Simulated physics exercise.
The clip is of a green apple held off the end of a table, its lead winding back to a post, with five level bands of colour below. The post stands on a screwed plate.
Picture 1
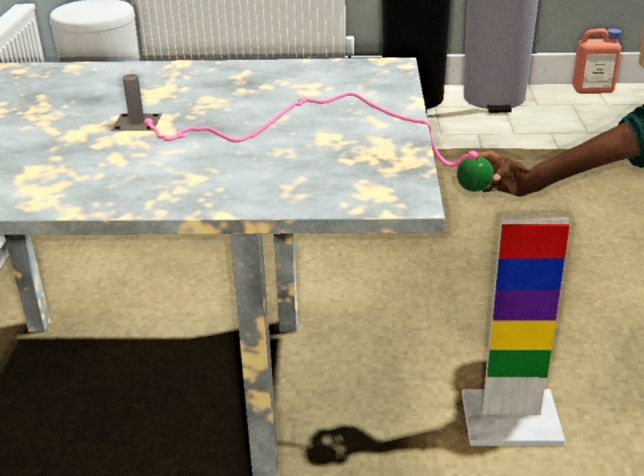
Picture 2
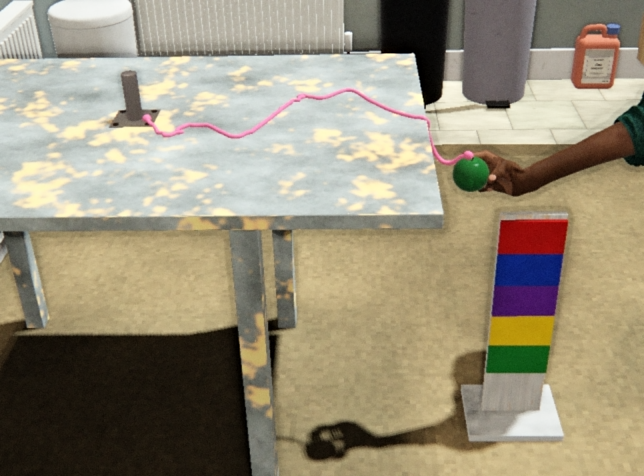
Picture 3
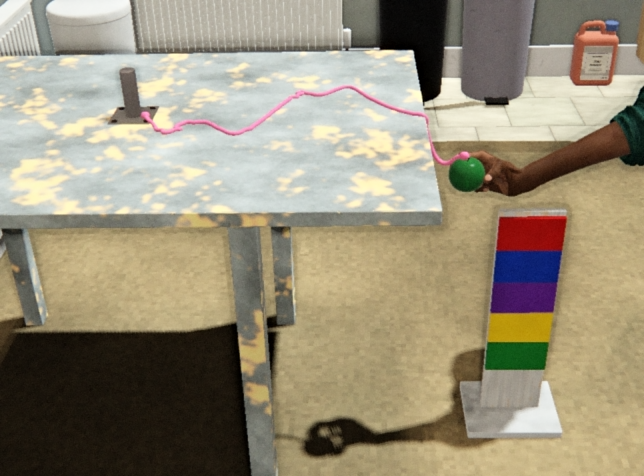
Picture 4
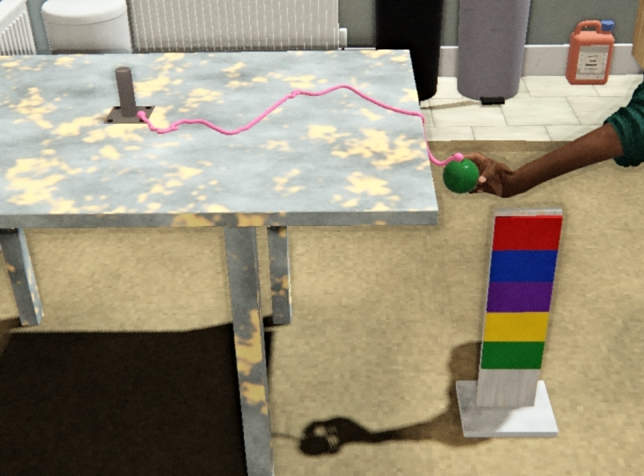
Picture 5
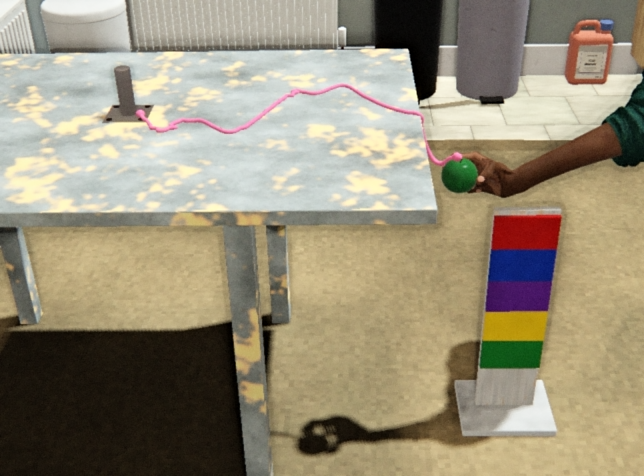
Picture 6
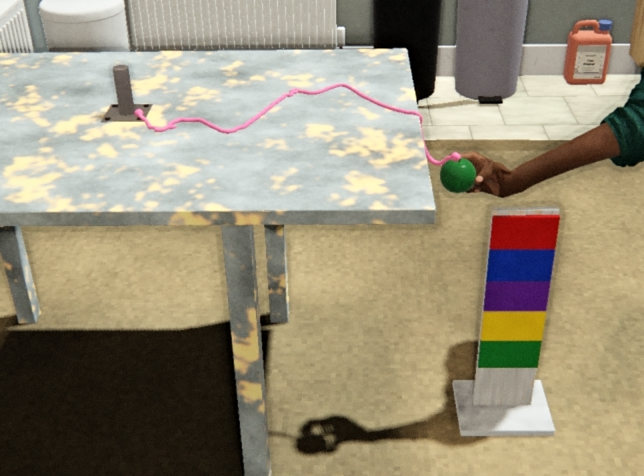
A hand holding a green ball on a pink cord off a table's end, above coloured bands, barely moving as the view drifts slightly.
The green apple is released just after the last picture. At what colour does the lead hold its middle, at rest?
At green.
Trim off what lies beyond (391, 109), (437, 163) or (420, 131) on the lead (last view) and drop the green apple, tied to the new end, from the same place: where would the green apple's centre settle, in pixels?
The places are (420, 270), (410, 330) and (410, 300).
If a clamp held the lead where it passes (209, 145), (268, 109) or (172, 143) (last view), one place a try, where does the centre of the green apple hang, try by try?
The places are (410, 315), (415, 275) and (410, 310).
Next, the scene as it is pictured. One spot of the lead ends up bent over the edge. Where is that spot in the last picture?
Near (297, 92).
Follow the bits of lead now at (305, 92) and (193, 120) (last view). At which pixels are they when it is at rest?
They go to (419, 144) and to (246, 115).
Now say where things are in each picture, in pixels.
In the first picture, green apple (475, 174); red (534, 243); blue (530, 275); purple (526, 307); yellow (523, 336); green (519, 365).
In the second picture, green apple (471, 174); lead through (164, 136) (226, 135) (285, 107) (342, 92) (405, 115).
In the third picture, green apple (467, 174).
In the fourth picture, green apple (461, 176); lead through (159, 133) (221, 131) (279, 103) (336, 88) (400, 111).
In the fifth picture, green apple (460, 175).
In the sixth picture, green apple (458, 175); lead through (156, 131) (219, 129) (277, 102) (334, 87) (397, 110).
Soon after, apple near (435, 339); level with green.
After that, apple near (390, 339); level with green.
And then, apple near (421, 349); level with green.
In the end, apple near (406, 346); level with green. Its centre hangs level with the green band.
